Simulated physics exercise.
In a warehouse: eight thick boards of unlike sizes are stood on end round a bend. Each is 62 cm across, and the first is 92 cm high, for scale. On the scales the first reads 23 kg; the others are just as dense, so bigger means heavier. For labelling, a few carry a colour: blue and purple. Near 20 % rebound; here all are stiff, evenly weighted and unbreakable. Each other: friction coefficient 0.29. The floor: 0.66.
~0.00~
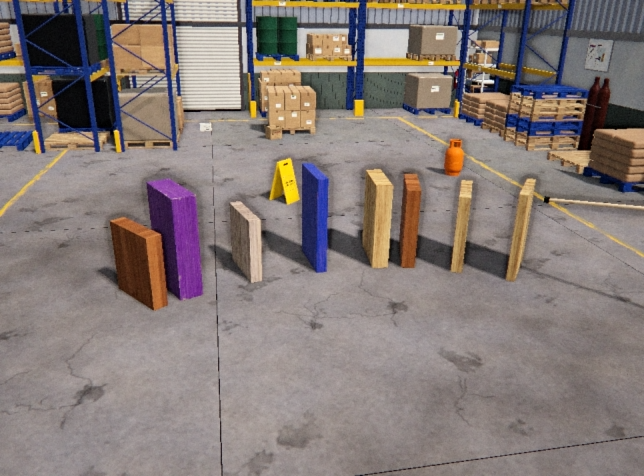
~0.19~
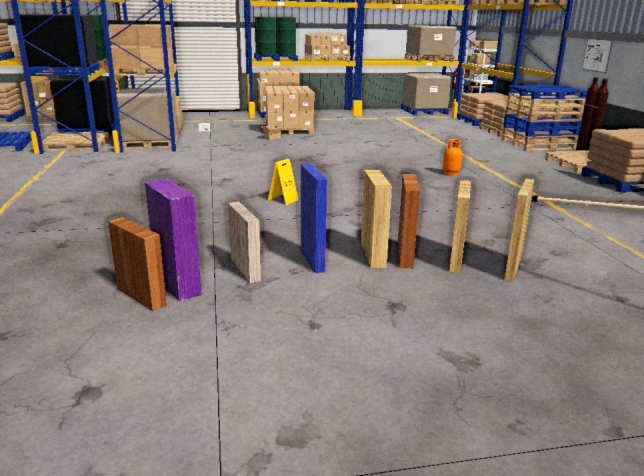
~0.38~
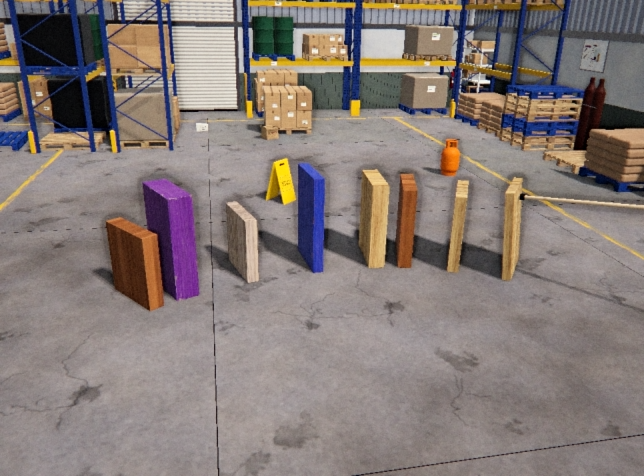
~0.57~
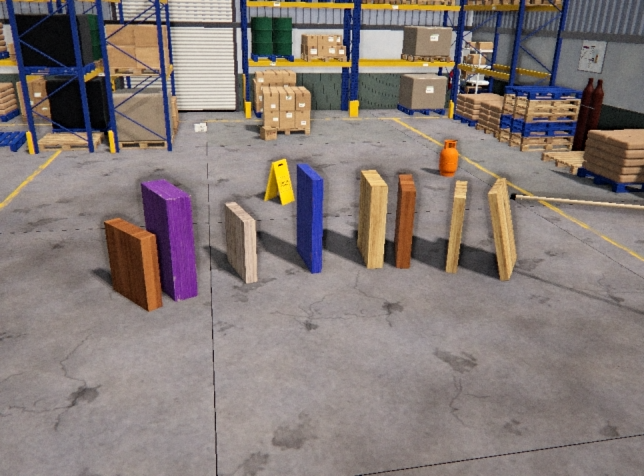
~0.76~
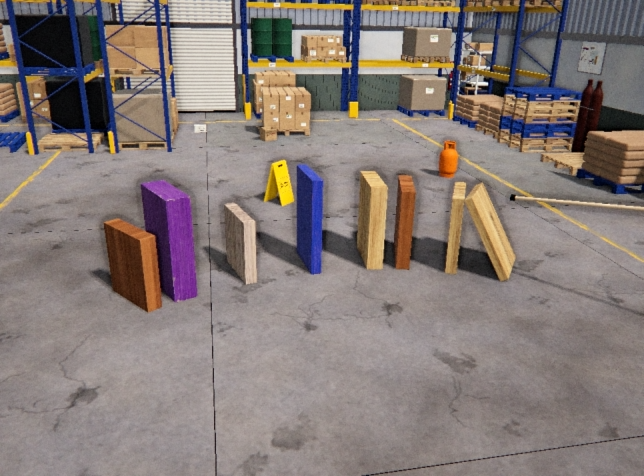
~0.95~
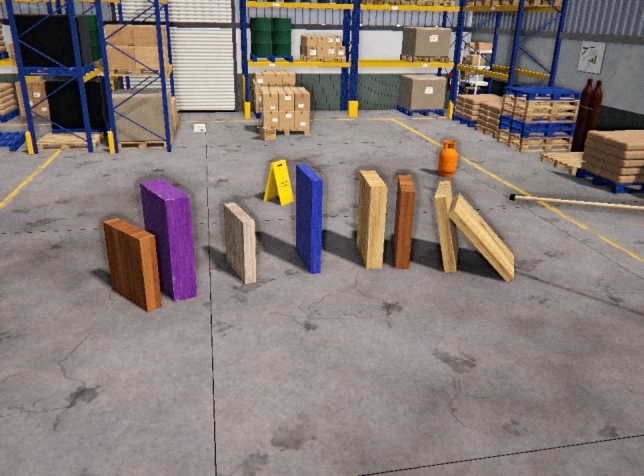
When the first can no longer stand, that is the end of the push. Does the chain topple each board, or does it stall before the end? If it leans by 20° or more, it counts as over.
It stalls with some still up.
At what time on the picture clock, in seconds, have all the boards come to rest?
At roughly 5.5 seconds.
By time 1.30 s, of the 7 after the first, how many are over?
I make it 1 by that time.
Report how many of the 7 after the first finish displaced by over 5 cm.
5 have shifted.
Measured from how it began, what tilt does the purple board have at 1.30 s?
Some 0°.
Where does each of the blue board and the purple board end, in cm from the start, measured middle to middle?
Estimate: Blue near 70 cm, purple near 0 cm.
After 1.30 s, 1 of the 7 other boards over.
After 1.72 s, 3 of the 7 other boards over; blue board 20° from how it stood.
After 2.12 s, 5 of the 7 other boards over; blue board lying flat.
In the end (5.9 s), 5 of the 7 other boards over; blue board lying flat; purple board unmoved. Two left standing. From the last view, middles, blue board near (257, 249), purple board near (164, 241).
